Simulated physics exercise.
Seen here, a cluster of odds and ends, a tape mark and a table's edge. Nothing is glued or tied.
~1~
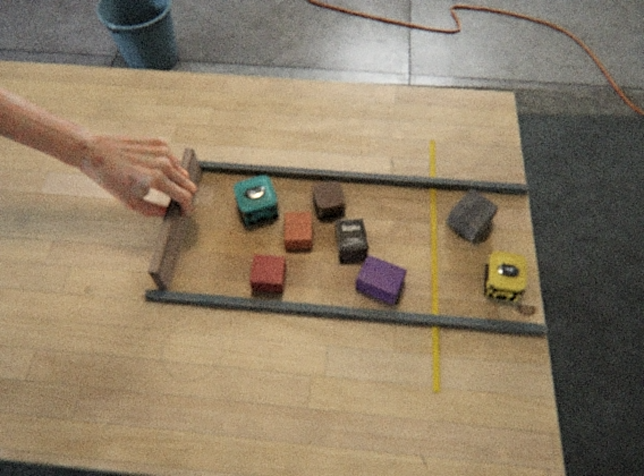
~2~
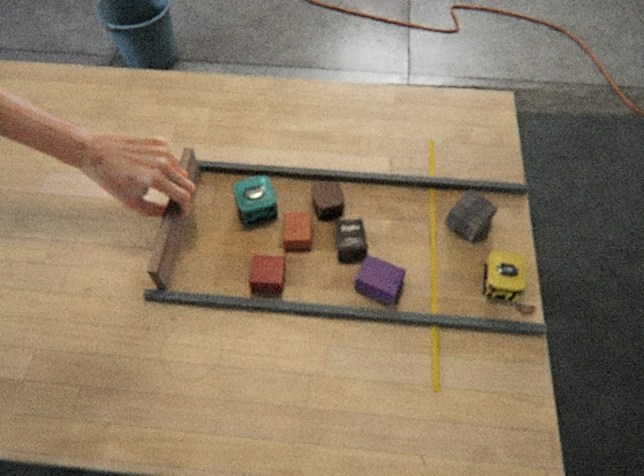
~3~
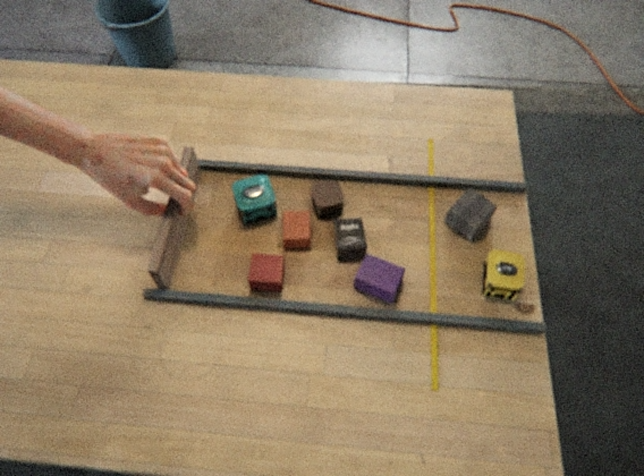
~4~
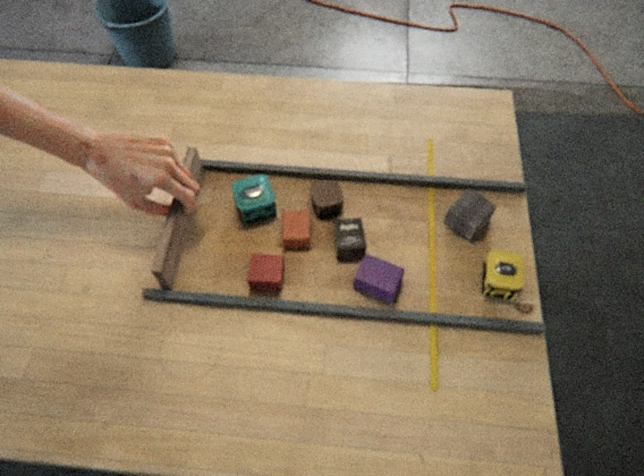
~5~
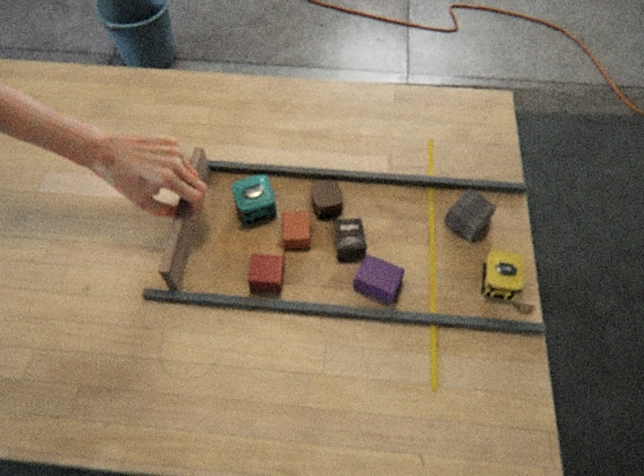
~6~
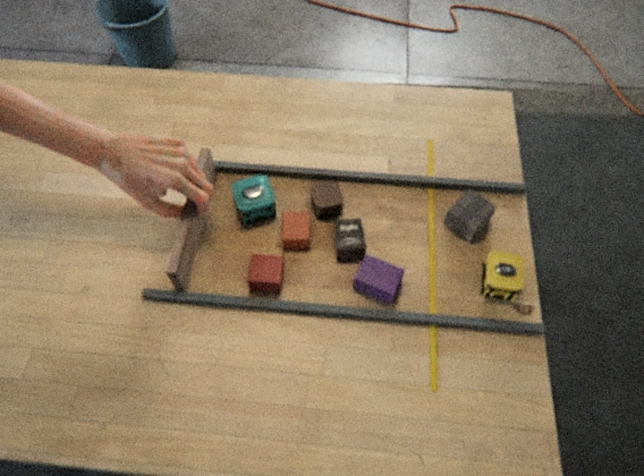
The video shows a hand holding a wooden board upright between two dark rails on a table, then sliding it slightly right toward scattered coloured blocks and cases, which stay essentially still on both sides of a yellow line.
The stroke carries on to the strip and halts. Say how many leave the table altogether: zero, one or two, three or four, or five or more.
In the end the number that fall off is zero.
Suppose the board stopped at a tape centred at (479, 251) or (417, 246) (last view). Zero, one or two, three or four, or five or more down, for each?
Taking them in turn, one or two; zero.
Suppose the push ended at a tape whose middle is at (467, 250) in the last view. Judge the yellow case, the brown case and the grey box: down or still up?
The yellow case falls; the brown case is kept; the grey box drops off.
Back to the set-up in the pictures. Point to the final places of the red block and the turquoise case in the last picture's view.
First (450, 289), then (452, 214).
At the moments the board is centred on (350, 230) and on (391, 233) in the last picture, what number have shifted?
At the one place 6, at the other 7.
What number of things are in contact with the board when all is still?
The number is 3.
Soon after, none off yet; yellow case at rest near (502, 276); grey box at rest near (469, 215); purple block at rest near (378, 279).
After that, none off yet; yellow case at rest near (502, 276); grey box at rest near (469, 215); purple block moving near (388, 278).
And then, none off yet; yellow case at rest near (502, 276); grey box displaced a little near (491, 215); purple block displaced well along near (452, 280).
In the end, the number that fall off is zero.
